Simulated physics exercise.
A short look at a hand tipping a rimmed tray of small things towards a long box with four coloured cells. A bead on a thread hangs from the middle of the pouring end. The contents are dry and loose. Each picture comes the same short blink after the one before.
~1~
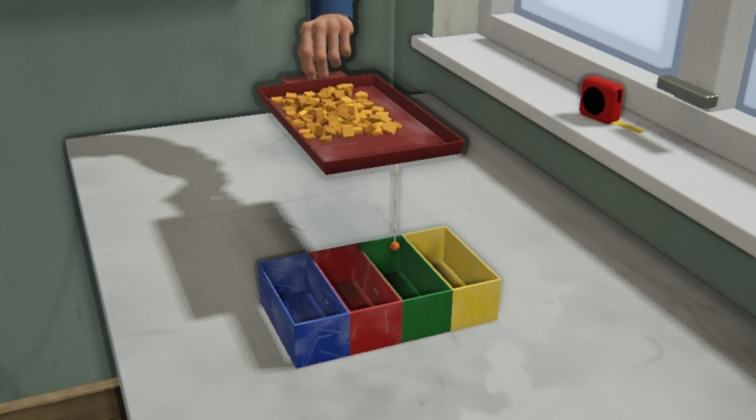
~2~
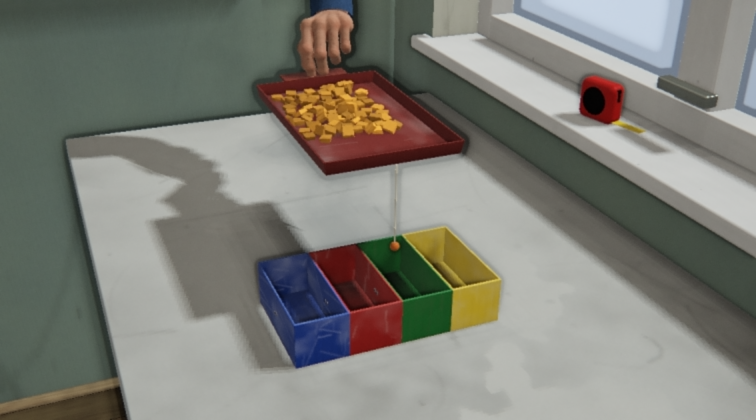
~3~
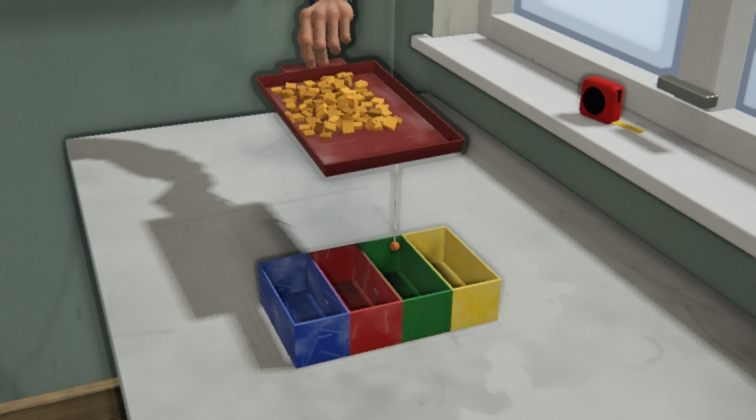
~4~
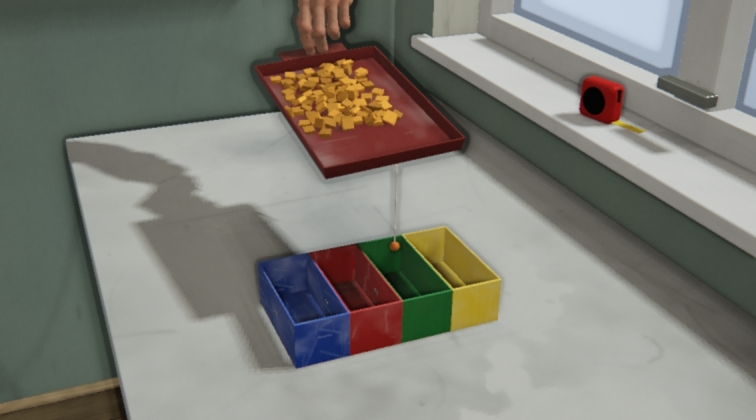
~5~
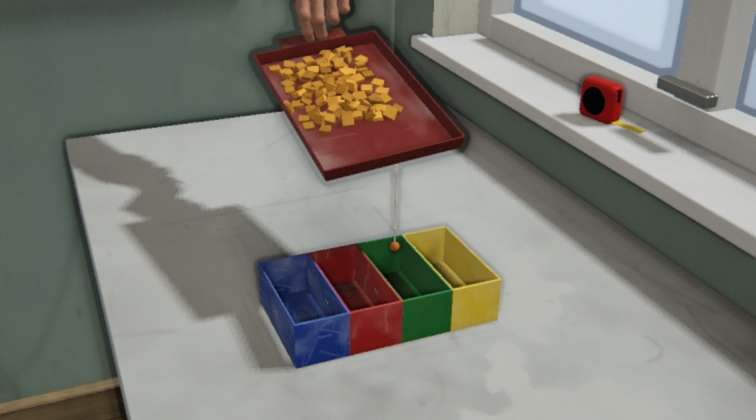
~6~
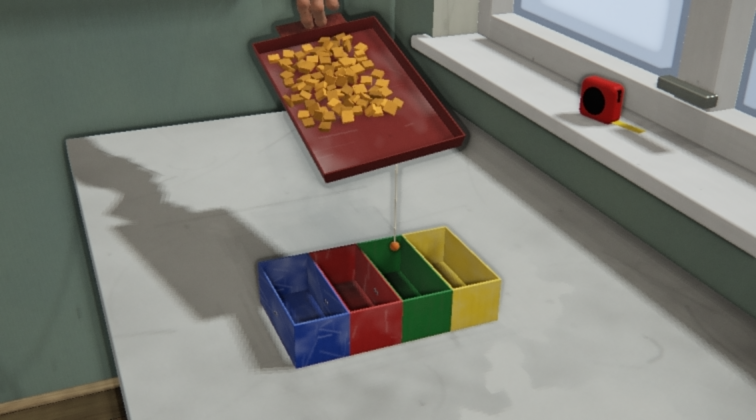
A hand slowly tilts a red tray of small orange pieces above four coloured cells.
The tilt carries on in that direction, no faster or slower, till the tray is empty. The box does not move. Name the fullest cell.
Fullest: The red cell.
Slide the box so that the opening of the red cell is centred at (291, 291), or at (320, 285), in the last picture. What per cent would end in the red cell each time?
About 10 and 60 per cent.
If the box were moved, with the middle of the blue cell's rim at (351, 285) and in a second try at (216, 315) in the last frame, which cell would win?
One: That blue cell. Two: That green cell.
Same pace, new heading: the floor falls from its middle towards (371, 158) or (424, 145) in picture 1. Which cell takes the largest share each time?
The first try: The cell in red. The second: Yellow.
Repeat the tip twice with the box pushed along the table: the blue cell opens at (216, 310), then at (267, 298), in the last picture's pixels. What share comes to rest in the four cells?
Near 100 % and 100 %.
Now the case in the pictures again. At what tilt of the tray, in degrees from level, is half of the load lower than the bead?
Around 95° of tilt.
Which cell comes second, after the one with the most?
Next in line is the cell in blue.
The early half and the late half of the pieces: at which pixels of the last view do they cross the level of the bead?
The first part at (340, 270); the rest at (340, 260).
Just after the last frame, tray tipped steeply; the larger part on the tray; just a few in the red cell; about a tenth falling or outside the box.
A moment on, tray tipped past a quarter turn; roughly a quarter on the tray; roughly a third in the red cell; roughly a quarter in the blue cell; just a few in the green cell; roughly a quarter falling or outside the box.
Further on, tray tipped past a quarter turn; roughly two thirds in the red cell; roughly a quarter in the blue cell; about a tenth in the green cell; about a tenth falling or outside the box.
When it is over, tray tipped past a quarter turn; roughly two thirds in the red cell; roughly a quarter in the blue cell; about a tenth in the green cell; not one in the yellow cell; about a tenth outside the box.
